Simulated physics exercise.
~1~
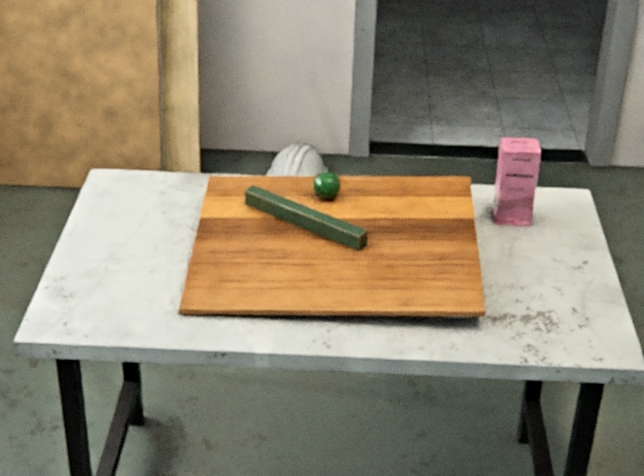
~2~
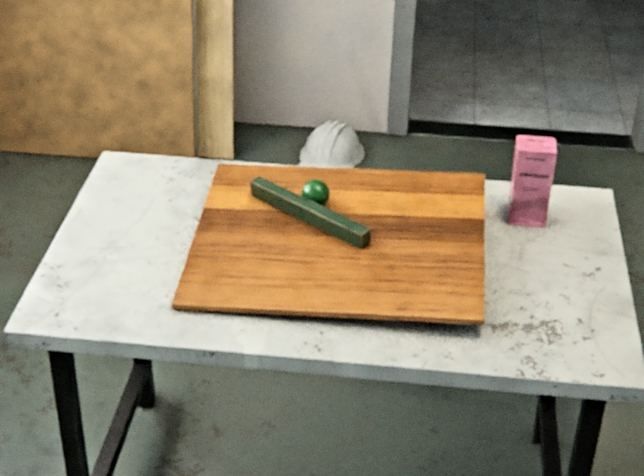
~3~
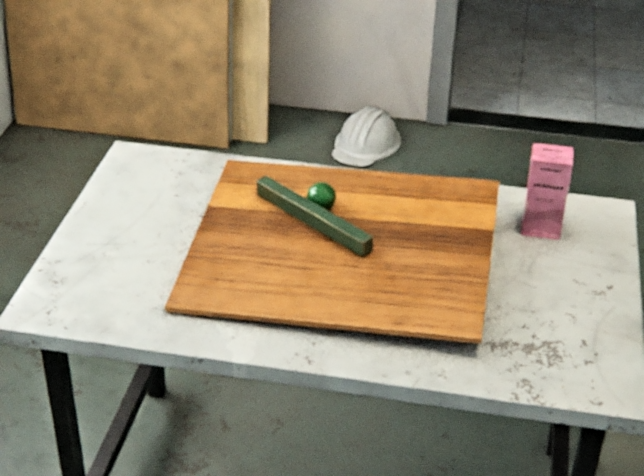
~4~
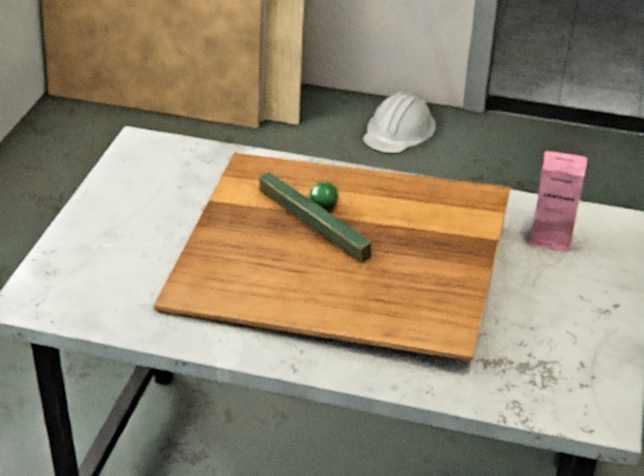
A tilted wooden board with a green bar fixed across it sat on a worn white table, and a small green apple shifted slightly down against the bar, then stayed resting there while the pink carton beside the board stood still.
